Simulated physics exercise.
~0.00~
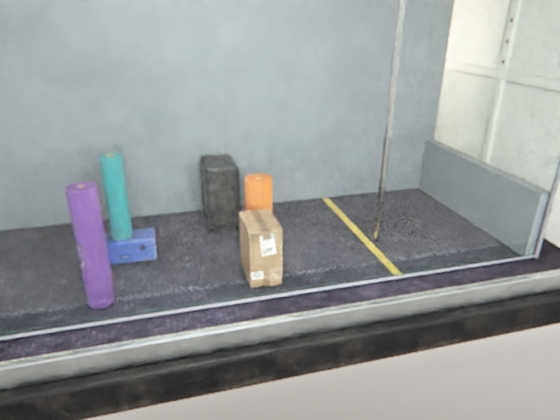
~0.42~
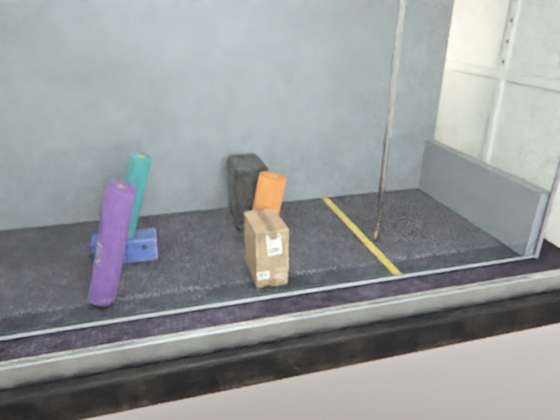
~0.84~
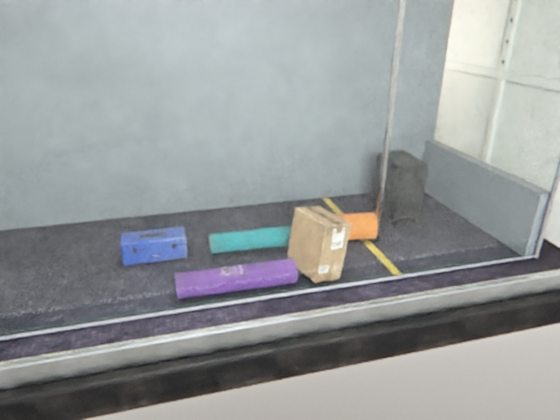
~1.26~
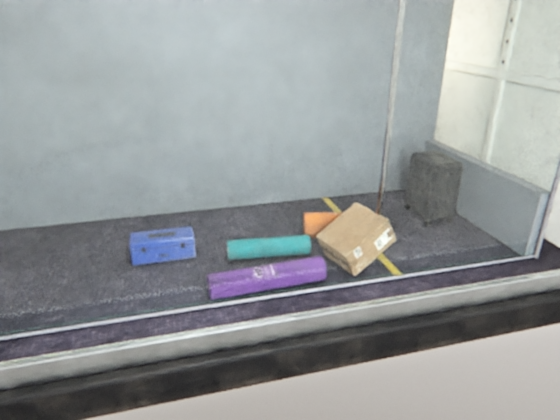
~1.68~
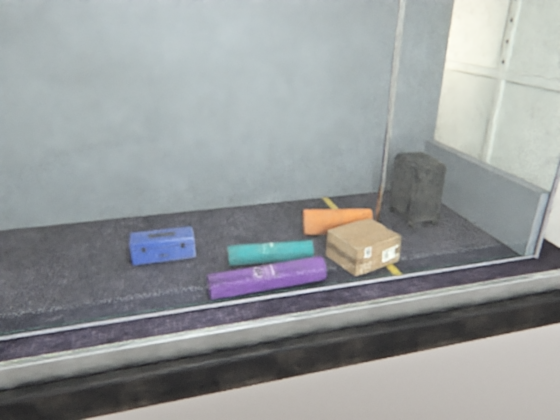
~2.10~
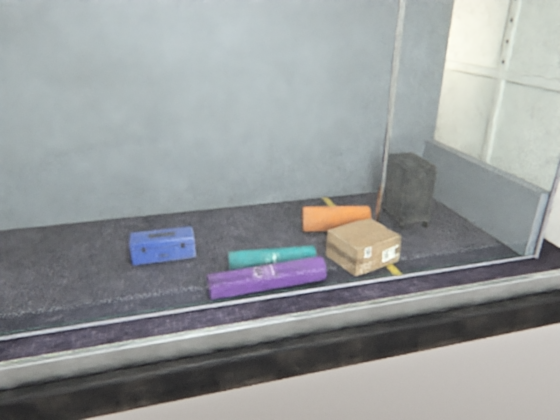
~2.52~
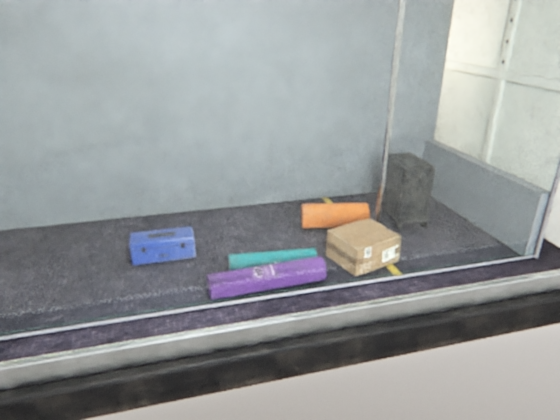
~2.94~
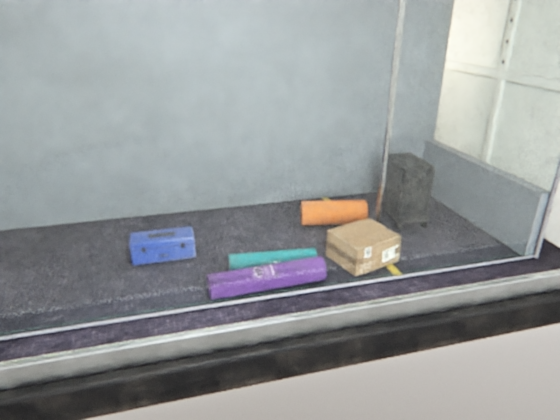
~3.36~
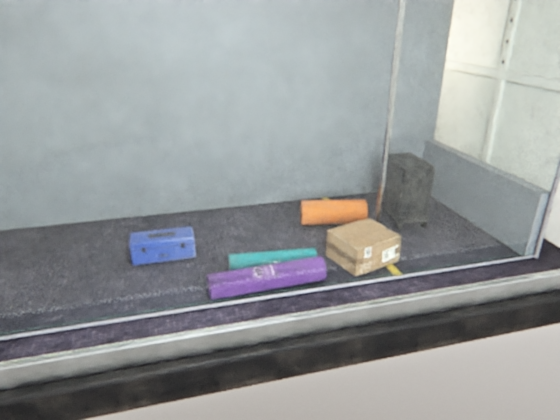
At the start, a purple roll, a teal roll, an orange roll, a dark case and a cardboard box stand in a grey bay, with a blue toolbox lying behind the purple roll. The goods shift right and the rolls lean, then topple onto their sides. The box slides right, tilts and tips over, while the dark case travels upright across the yellow line and then edges back left. The toolbox shifts slightly right, and the teal roll settles close behind the purple one. Finally everything lies still, the box's middle just short of the line and the case standing beyond it.
